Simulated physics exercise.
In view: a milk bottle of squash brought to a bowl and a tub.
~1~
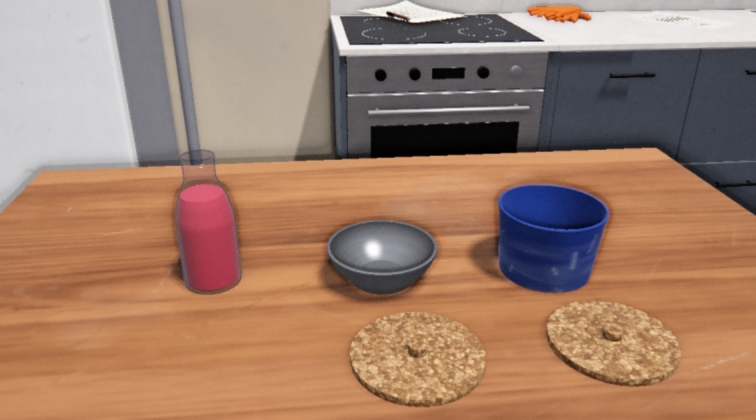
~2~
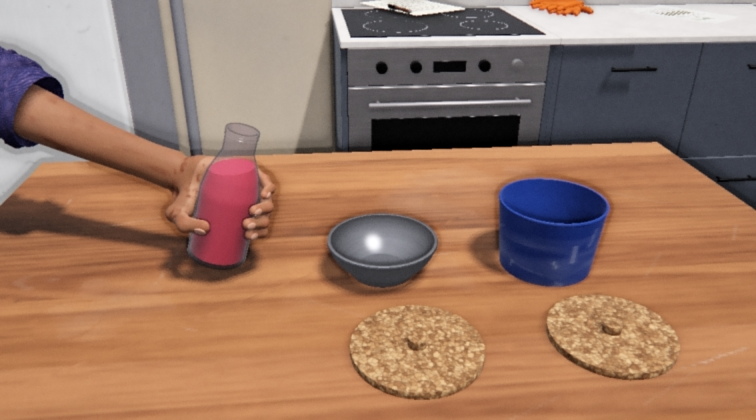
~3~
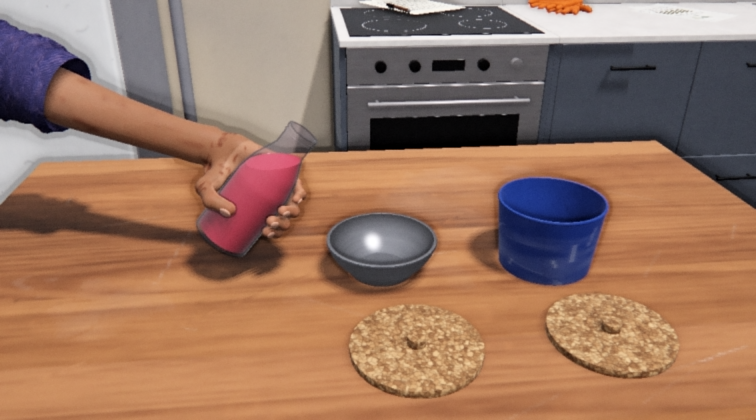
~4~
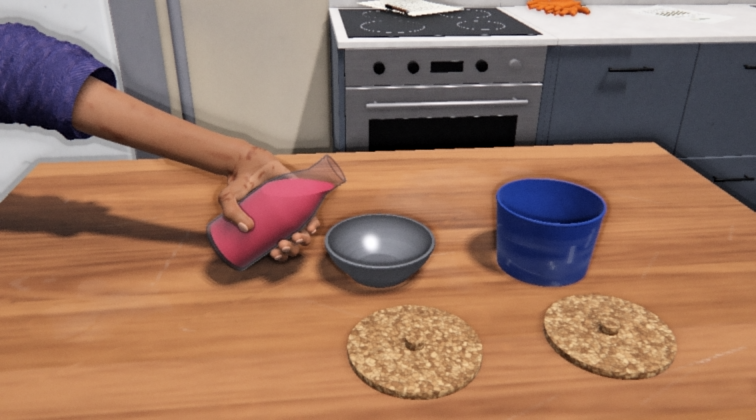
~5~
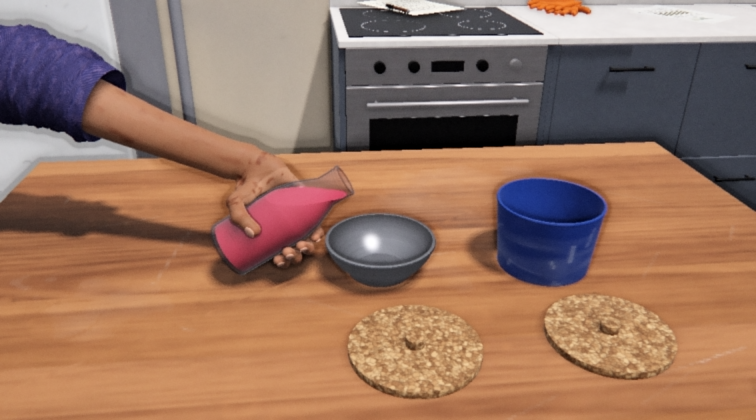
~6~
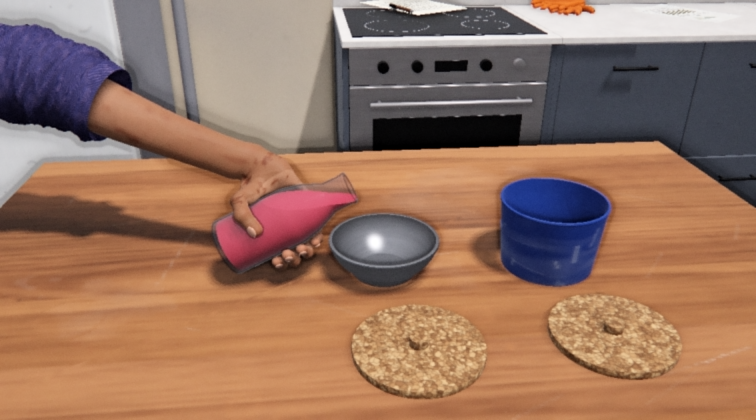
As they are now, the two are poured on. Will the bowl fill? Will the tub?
The bowl catches it and the tub catches it.
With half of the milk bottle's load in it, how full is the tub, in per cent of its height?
Some 20 per cent.
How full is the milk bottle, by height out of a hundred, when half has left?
I make it 35 per cent.
Next, the squash goes into the bowl.
After that, the squash goes into the tub.
Finally, the bowl has its share inside; the tub has its share inside.
